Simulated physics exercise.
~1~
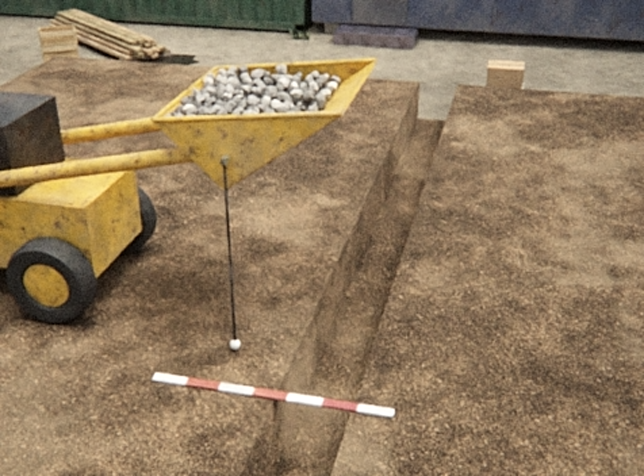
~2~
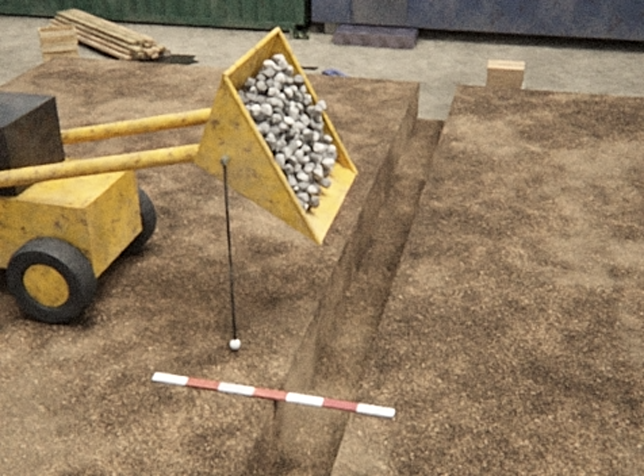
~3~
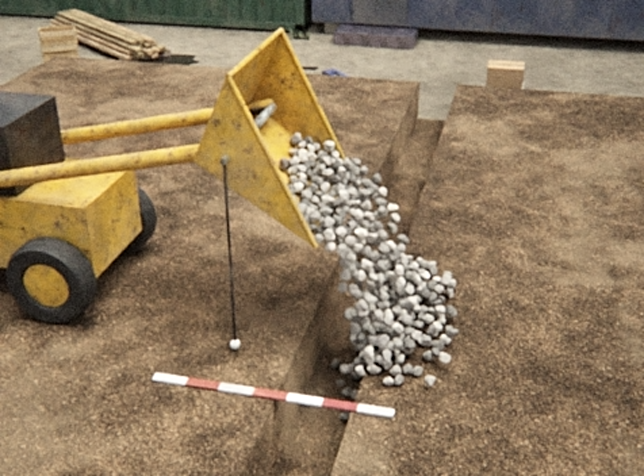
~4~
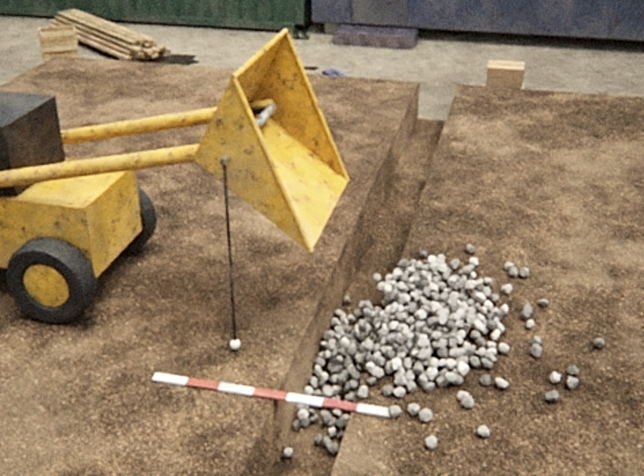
A small yellow loader tipped its bucketful of grey stones forward and they poured down to the right, some dropping into the trench and more landing beyond it, leaving the bucket tilted and empty above a loose, scattered heap.
